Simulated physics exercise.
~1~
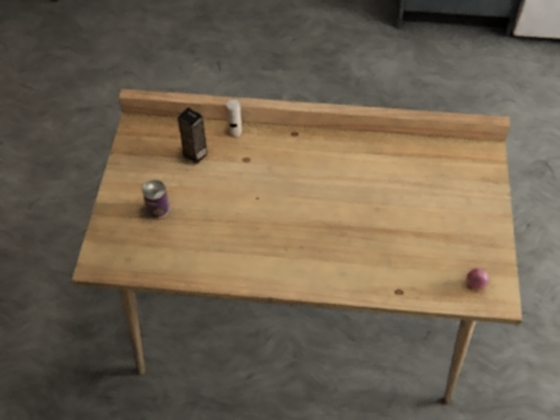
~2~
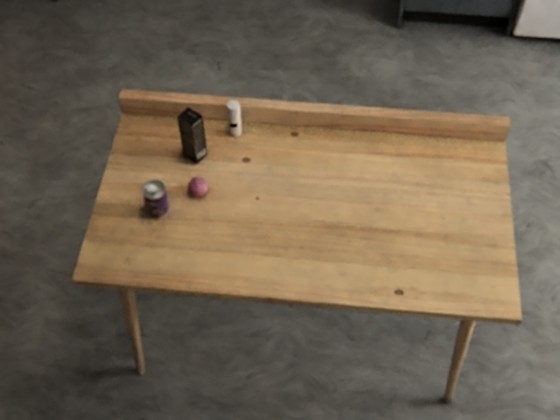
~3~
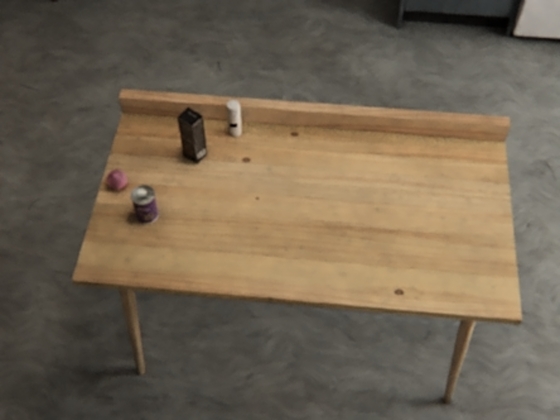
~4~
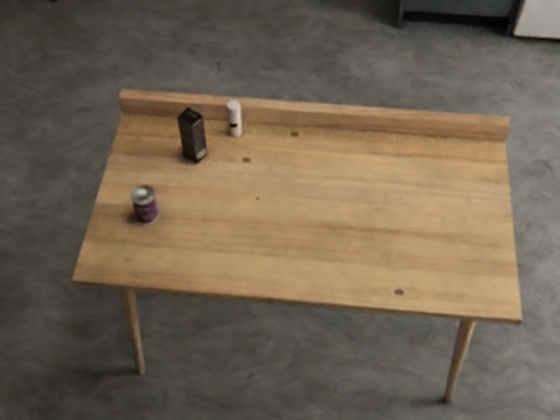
A pink ball moved left across the wooden table toward a purple tin, which shifted slightly left and stayed upright. The ball continued to the left edge and then was gone from view, leaving the tin, black carton and white shaker standing.
